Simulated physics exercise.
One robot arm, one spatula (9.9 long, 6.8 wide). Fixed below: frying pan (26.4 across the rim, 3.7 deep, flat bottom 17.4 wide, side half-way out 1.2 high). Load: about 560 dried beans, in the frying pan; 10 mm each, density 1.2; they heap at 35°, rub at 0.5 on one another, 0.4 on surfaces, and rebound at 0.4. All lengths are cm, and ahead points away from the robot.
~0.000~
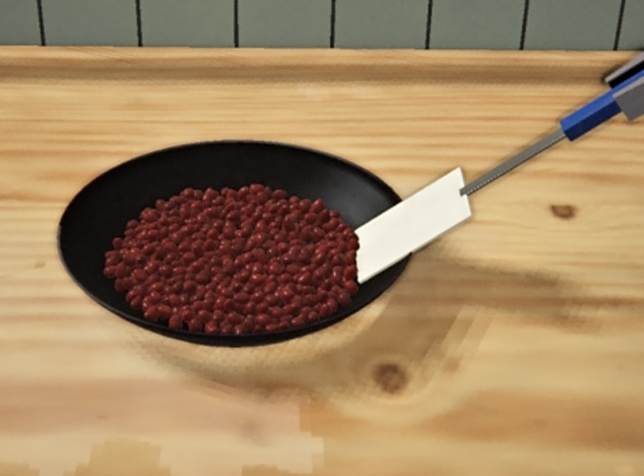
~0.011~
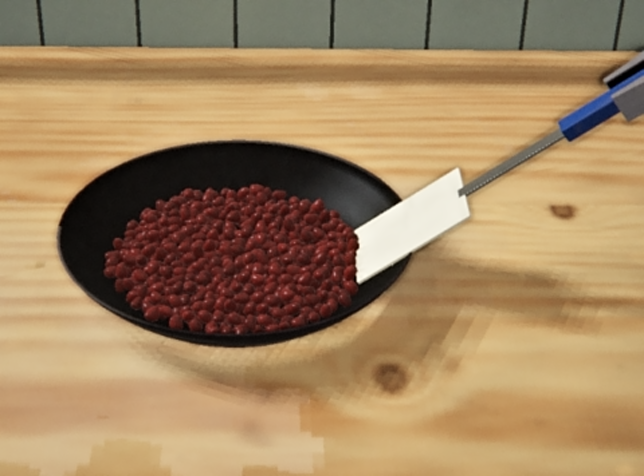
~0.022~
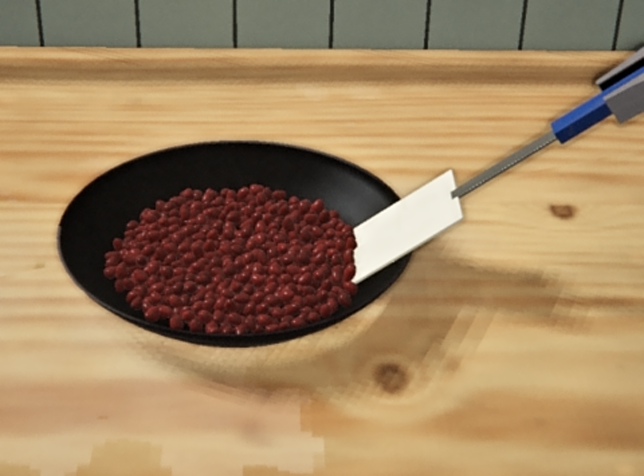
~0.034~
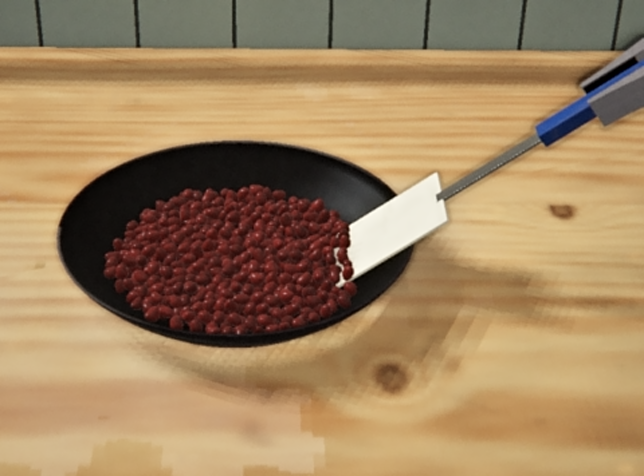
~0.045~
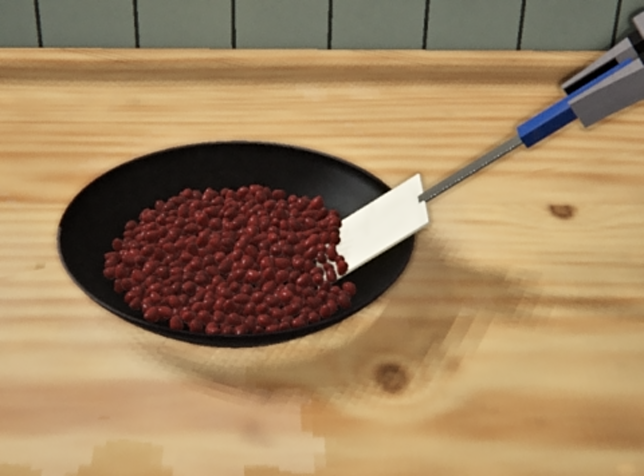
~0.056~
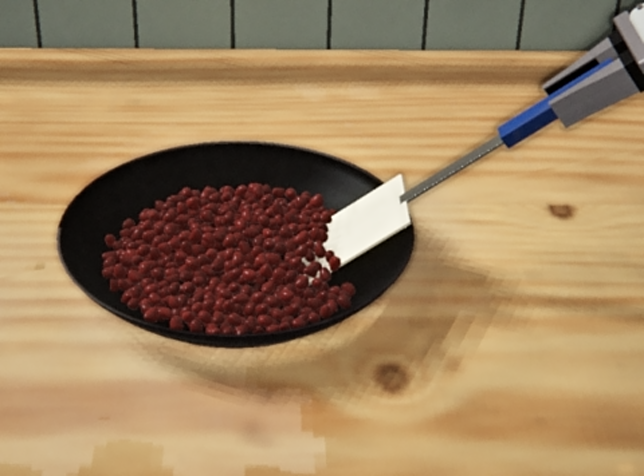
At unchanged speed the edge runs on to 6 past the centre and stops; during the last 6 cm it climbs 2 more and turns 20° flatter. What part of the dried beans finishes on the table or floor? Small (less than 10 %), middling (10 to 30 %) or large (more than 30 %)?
Share on the table or floor: Small (less than 10 %).
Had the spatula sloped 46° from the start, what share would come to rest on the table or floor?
In that case some 5 per cent.
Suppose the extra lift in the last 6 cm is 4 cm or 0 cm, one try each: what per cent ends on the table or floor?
About 10 and 0 per cent.
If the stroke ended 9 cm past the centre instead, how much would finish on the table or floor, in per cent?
It would be near 20 per cent.
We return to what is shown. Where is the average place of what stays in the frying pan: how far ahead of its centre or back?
Roughly 4.0 cm ahead.
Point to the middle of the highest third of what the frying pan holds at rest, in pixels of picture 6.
Around (121, 239).
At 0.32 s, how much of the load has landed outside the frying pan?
About 5 per cent.
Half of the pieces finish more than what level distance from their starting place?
Some 3 cm.
After 0.08 s, sloping 37°, highest piece 7 above the table; 559 in the frying pan.
After 0.11 s, sloping 31°, highest piece 8 above the table; 559 in the frying pan.
After 0.32 s, sloping 17°, highest piece 5 above the table; 533 in the frying pan, 26 on the table or floor.
After 1.37 s, sloping 17°, highest piece 5 above the table; 533 in the frying pan, 26 on the table or floor.
At rest, 533 in the frying pan, 26 on the table or floor. That is 5 % on the table or floor.
